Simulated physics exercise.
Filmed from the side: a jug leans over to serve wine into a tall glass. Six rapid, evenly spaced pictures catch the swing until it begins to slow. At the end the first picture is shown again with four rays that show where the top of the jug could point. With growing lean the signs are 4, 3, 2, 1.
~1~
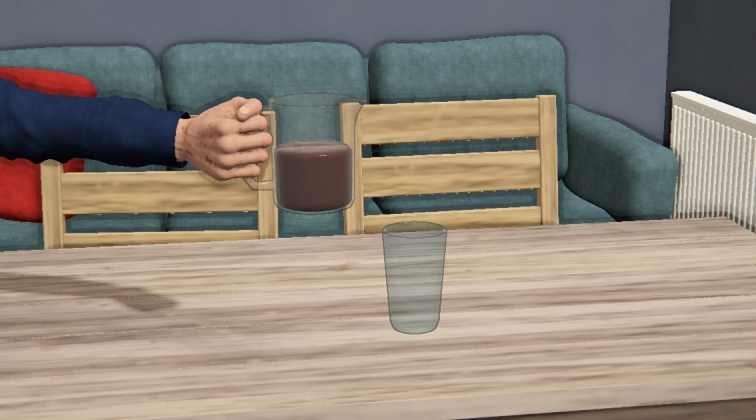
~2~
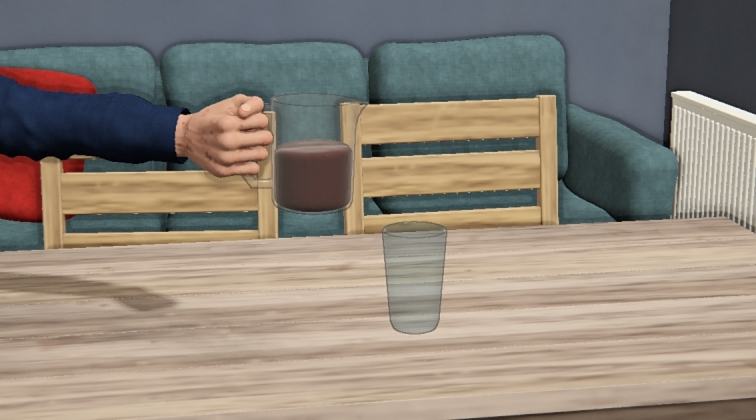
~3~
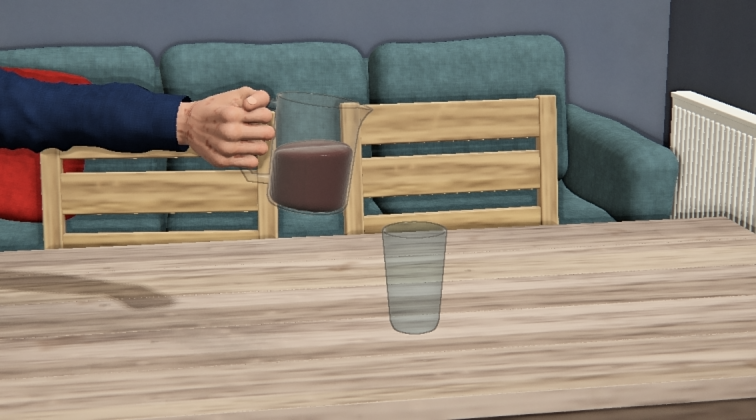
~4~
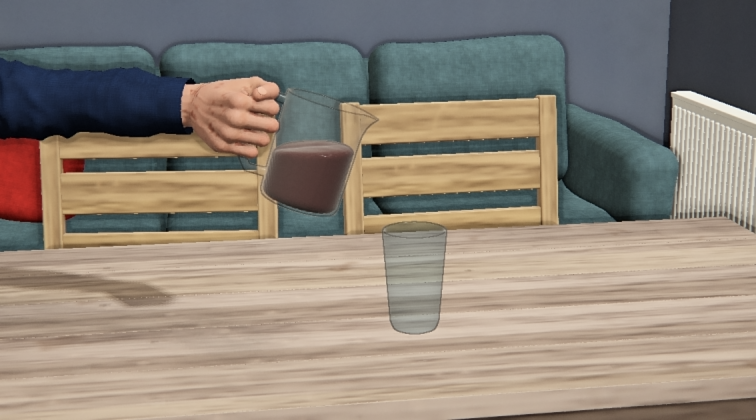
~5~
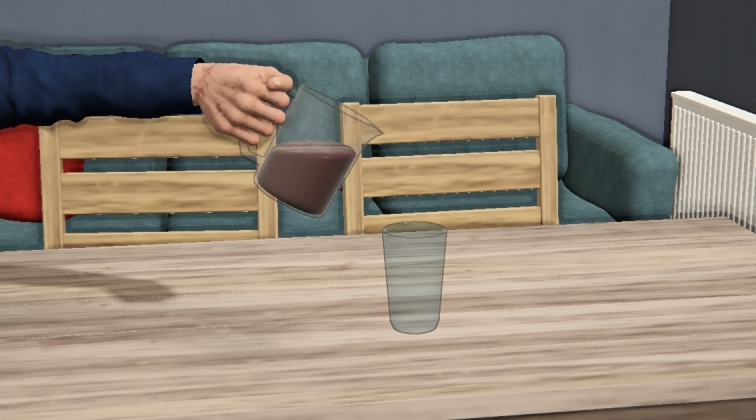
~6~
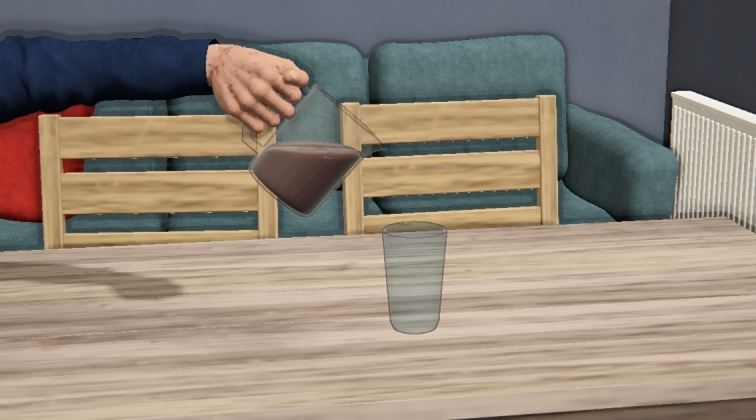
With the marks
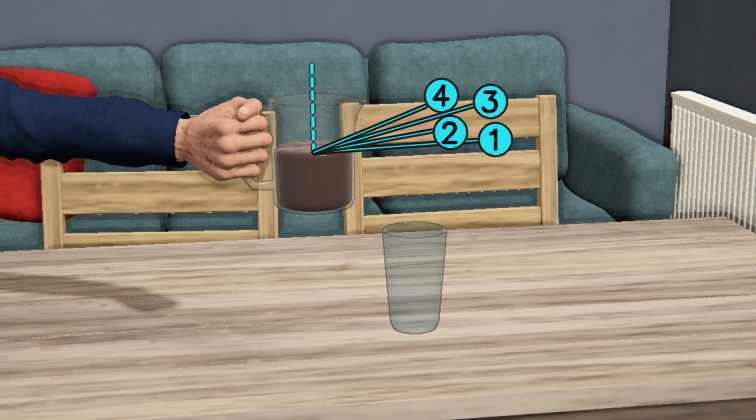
In the video, a hand in a dark blue sleeve holds a clear jug of dark reddish-brown liquid above a wooden table, left of an empty tall glass, then tilts the jug steadily to the right toward the glass.
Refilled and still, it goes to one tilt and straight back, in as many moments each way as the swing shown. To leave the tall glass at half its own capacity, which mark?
Mark 3.
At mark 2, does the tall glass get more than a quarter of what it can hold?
Yes, clearly.
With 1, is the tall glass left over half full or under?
Over.
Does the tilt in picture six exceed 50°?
No.
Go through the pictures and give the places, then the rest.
The first frame shows upright, lip at (365, 101); rim of the tall glass round (415, 229); nothing has left yet.
The second frame shows tipped about 2°, lip at (366, 103); nothing has left yet.
The third frame shows tipped about 8°, lip at (371, 109); nothing has left yet.
The fourth frame shows tipped about 18°, lip at (377, 118); nothing has left yet.
The fifth frame shows tipped about 29°, lip at (382, 132); nothing has left yet.
The sixth frame shows tipped about 42°, lip at (385, 147); nothing has left yet.
In cyan, 1 at (478, 140); 2 at (432, 130); 3 at (473, 105); 4 at (426, 105).
If 1 is chosen, the tall glass ends with about 74 % of what it can hold; 6 % of the wine is spilt.
If 2 is chosen, the tall glass ends with about 63 % of what it can hold; 4 % of the wine is spilt.
If 3 is chosen, the tall glass ends with about 48 % of what it can hold; 3 % of the wine is spilt.
If 4 is chosen, the tall glass ends with about 36 % of what it can hold.
